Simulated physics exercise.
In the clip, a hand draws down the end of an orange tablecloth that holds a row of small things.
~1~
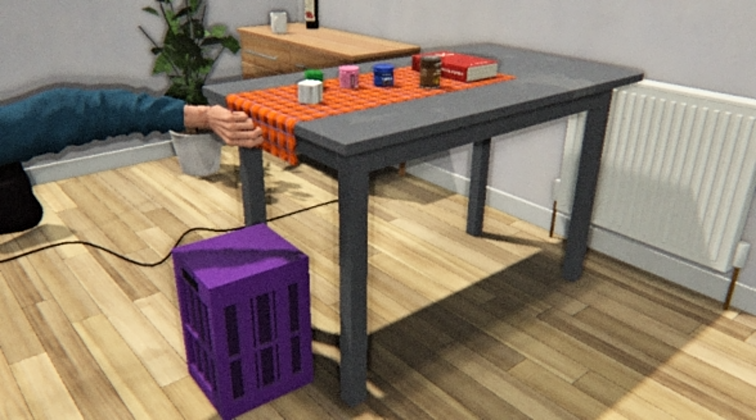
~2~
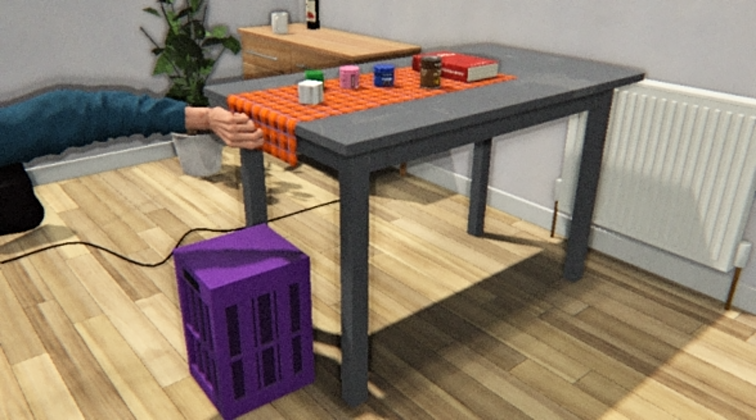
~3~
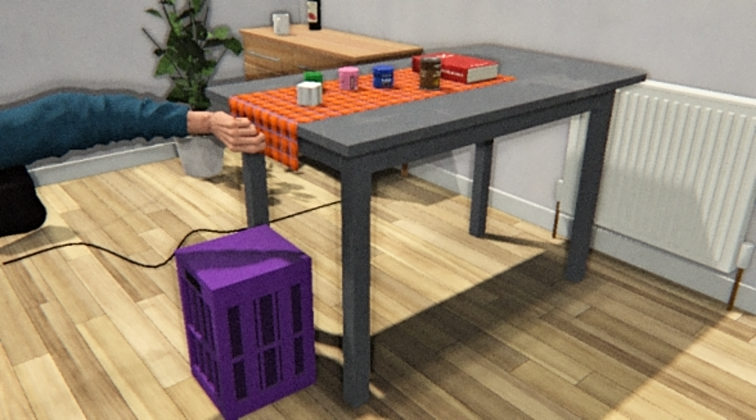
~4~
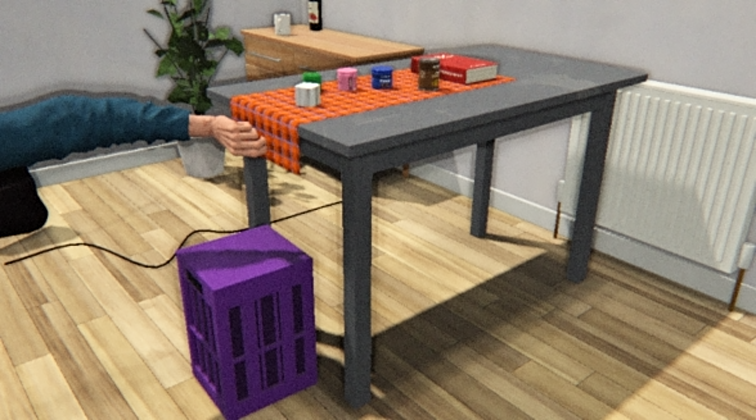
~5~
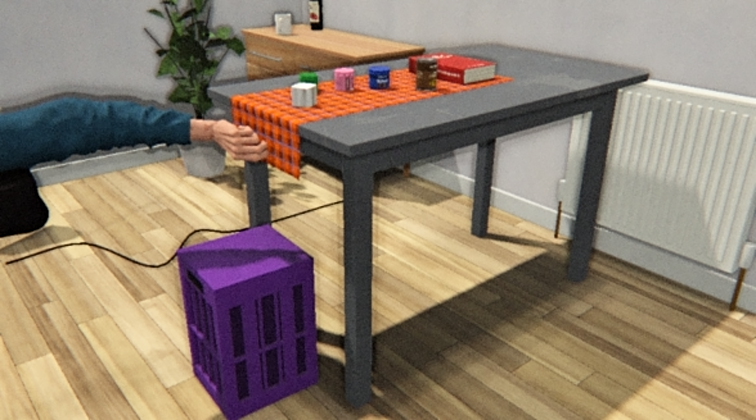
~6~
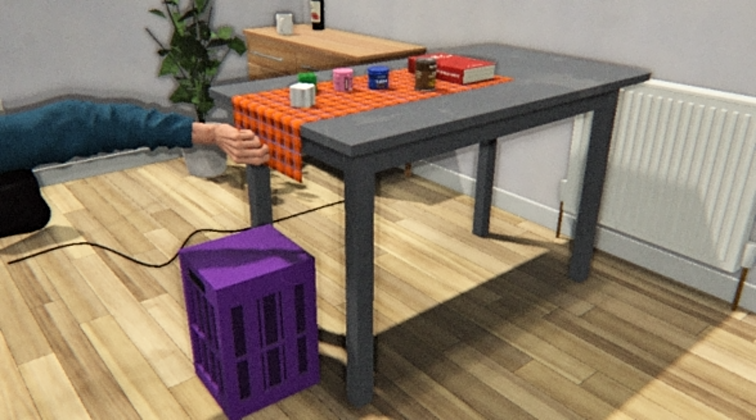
A hand at the left slowly pulled the end of an orange checked tablecloth down over the table's edge, and the small pots and cubes on it shifted slightly left, above a purple crate.
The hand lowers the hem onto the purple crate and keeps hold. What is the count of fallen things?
I expect two of them not to stay on top.
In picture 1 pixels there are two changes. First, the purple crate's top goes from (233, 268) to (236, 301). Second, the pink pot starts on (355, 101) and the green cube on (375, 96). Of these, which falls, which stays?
The pink pot is lost; the green cube is lost.
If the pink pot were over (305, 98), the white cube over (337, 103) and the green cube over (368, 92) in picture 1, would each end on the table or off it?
Pink pot dropped, white cube dropped, green cube kept.
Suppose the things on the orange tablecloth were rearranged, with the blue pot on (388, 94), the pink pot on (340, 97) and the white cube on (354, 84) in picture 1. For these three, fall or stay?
Record - blue pot retained; pink pot lost; white cube retained.
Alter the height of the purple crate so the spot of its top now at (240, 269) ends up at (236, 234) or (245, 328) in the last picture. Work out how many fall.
The tally is 1 and 4.
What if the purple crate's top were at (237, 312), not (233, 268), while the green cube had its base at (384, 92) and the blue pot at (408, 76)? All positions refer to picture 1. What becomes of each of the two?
Green cube: Lost; blue pot: Safe.
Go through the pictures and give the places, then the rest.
Hem (297, 166); white cube (310, 83); green cube (314, 72); pink pot (349, 68); blue pot (384, 66); brown can (431, 57); top of the crate (233, 268), in the first picture.
Hem (297, 167); white cube (310, 83), in the second picture.
Hem (298, 172); green cube (313, 73), in the third picture.
Hem (300, 176); pink pot (347, 70); top of the crate (237, 269), in the fourth picture.
Hem (300, 180); blue pot (379, 68), in the fifth picture.
Hem (302, 184); white cube (303, 86); green cube (307, 75); pink pot (343, 70); blue pot (379, 69); brown can (426, 59), in the sixth picture.
A little later, hem near (268, 189); all still up.
Next, hem near (269, 224); white cube gone.
Later still, hem on the crate; white cube and green cube gone.
When it is over, hem on the crate; white cube and green cube gone. The count of fallen things is two.
